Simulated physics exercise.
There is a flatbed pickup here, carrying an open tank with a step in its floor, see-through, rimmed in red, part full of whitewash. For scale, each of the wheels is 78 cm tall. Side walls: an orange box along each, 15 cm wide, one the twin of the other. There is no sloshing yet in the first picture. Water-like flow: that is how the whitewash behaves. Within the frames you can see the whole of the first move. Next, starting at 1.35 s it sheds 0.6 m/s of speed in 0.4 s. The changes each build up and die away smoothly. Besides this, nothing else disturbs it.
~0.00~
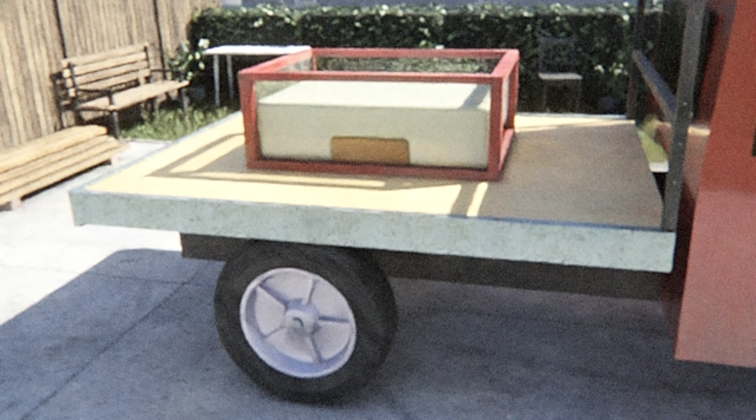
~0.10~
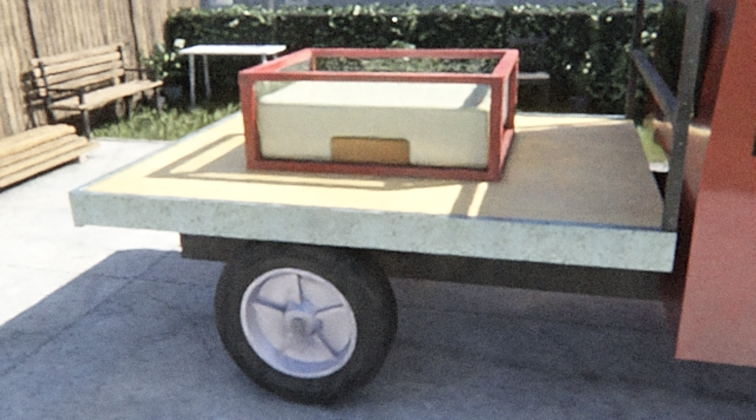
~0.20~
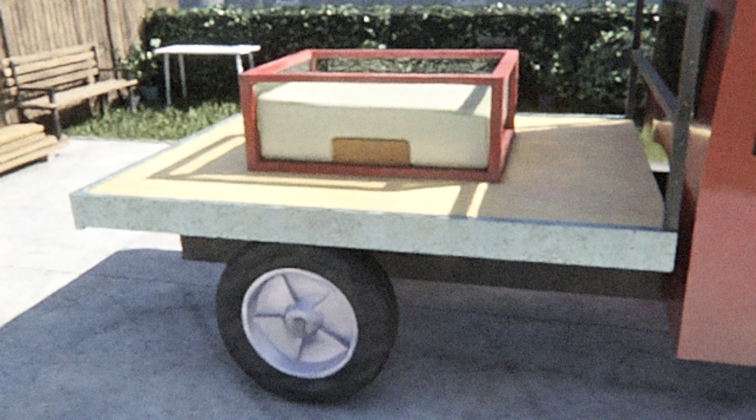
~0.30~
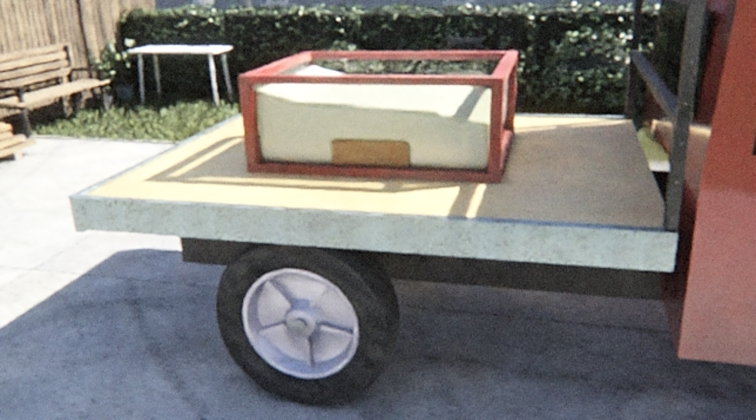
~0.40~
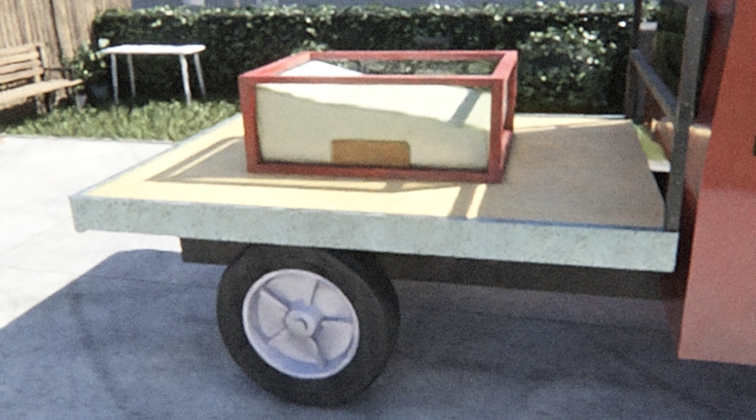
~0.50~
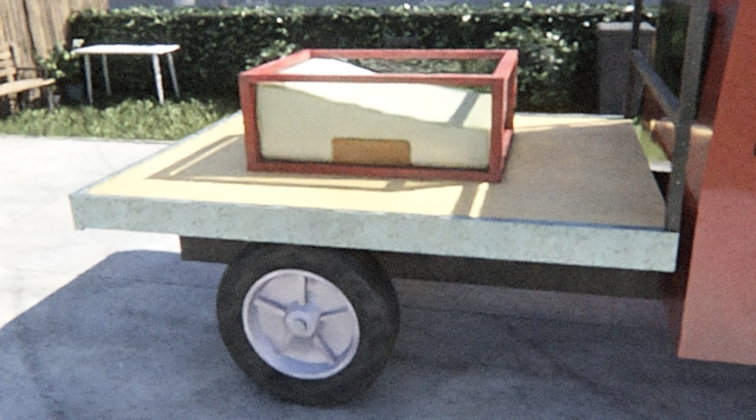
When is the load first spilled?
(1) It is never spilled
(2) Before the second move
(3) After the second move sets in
It is never spilled (1).
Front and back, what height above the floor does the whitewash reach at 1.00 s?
Front reads 28 centimetres, back reads 26 centimetres.
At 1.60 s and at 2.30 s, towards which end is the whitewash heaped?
Tilt: Towards the fore end, then towards the aft end.
Then, 1.00 s in, the surface is 28 cm up at the front and 26 cm at the back; nothing has left.
Then, 1.60 s in, the surface is 30 cm up at the front and 18 cm at the back; nothing has left.
Then, 2.30 s in, the surface is 23 cm up at the front and 32 cm at the back; nothing has left.
Then, 4.74 s in, nothing has left.
